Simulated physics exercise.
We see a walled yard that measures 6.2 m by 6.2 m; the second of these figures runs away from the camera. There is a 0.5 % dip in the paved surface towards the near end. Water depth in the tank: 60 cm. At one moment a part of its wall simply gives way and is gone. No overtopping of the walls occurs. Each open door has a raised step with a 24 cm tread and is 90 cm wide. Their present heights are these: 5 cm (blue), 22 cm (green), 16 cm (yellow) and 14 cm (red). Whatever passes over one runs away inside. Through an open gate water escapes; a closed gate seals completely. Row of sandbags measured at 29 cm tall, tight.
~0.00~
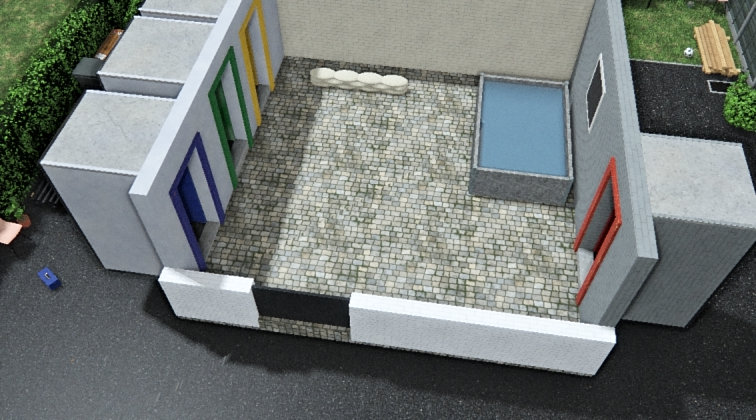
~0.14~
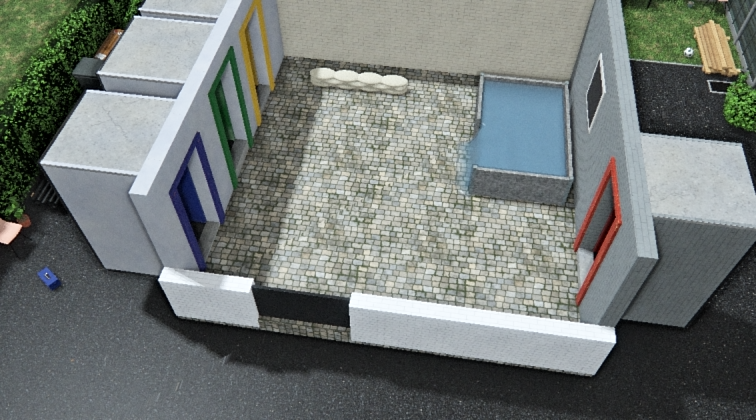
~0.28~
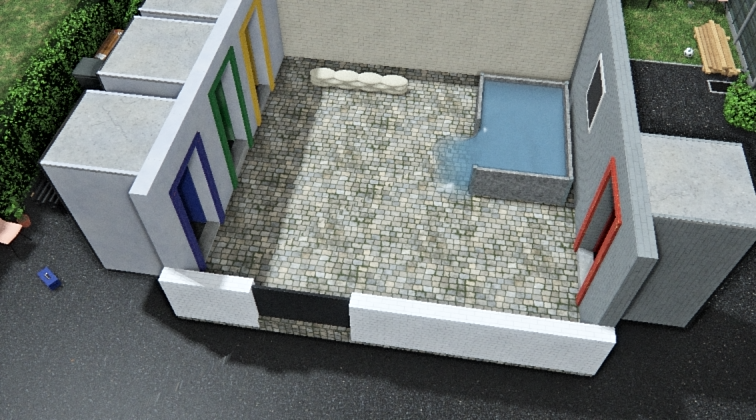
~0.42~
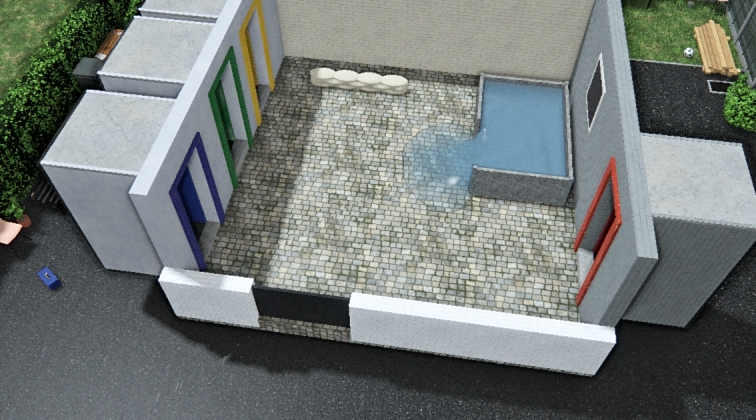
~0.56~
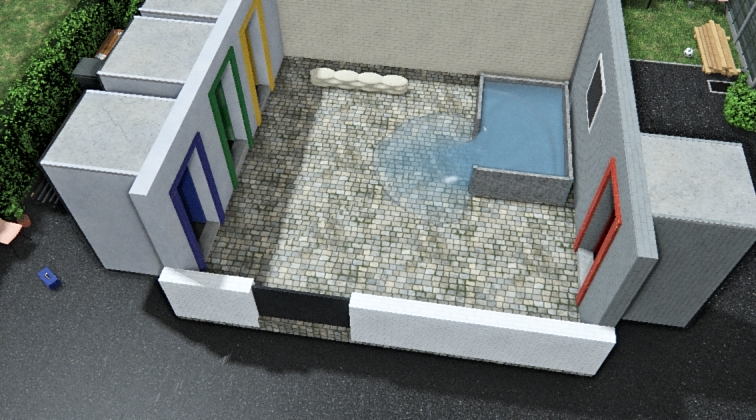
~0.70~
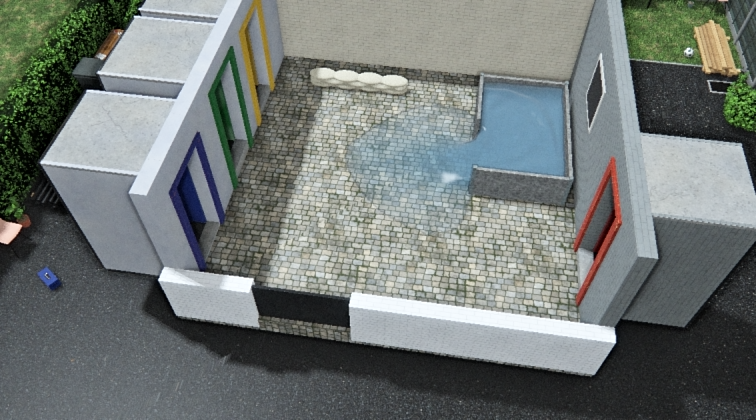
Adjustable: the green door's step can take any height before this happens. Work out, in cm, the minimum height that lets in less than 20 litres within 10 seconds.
I would say 16 cm.
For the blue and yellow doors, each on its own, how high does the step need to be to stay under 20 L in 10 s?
You'd want some 13.5 cm at blue and some 13.5 cm at yellow.
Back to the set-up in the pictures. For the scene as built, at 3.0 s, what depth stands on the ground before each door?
Centimetres: Blue = 13, green = 19, yellow = 19, red = 0.
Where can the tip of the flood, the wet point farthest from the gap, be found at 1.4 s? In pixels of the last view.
In the last picture, around (243, 166).
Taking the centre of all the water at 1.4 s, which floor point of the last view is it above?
The water is centred around (471, 155) in the last picture's pixels.
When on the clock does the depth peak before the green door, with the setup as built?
Some 2.4 s, more or less.
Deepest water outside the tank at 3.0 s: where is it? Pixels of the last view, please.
About (197, 288).
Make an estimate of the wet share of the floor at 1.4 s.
The wet part is about 35 per cent.
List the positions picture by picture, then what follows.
The tank at (523, 126) is whole and still, 60 cm deep; the green door at (234, 127) is dry, in the first picture.
The gap is at (475, 161), the front 0.3 m out at (460, 172); the back of the tank holds 60 cm, in the second picture.
The front is at (436, 155), 0.7 m from the gap at (475, 161); 0.9 m2 of floor is wet, 60 cm left at the back, in the third picture.
Water pours out at (475, 162) and has run 1.3 m, to (407, 161); about 7 cm deep outside, 60 cm at the back, in the fourth picture.
Water pours out at (475, 161) and has run 1.9 m, to (377, 155); about 5 cm deep outside, 53 cm at the back, in the fifth picture.
Water pours out at (475, 161) and has run 2.4 m, to (350, 159); about 5 cm deep outside, 50 cm at the back; 2.0 m in a straight line remain to the green door at (234, 127), in the sixth picture.
After 1.4 s water covers 35 % of the floor, deepest (32 cm) near (463, 177); 6 cm at the green door, 0 litres in over its 22 cm step.
After 3.0 s water covers 60 % of the floor, deepest (35 cm) near (197, 288); 19 cm at the green door, 0 litres in over its 22 cm step.
After 10.0 s water covers 95 % of the floor, deepest (12 cm) near (571, 205); 6 cm at the green door, 0 litres in over its 22 cm step.
At the green door as built, the water arrived by 1.4 s and peaked near 22 cm at 2.4 s.
With a step of 13.5 cm, 38 litres would have come in within the 10 s; with 18 cm, 7 litres. So under 20 litres takes about 16 cm.
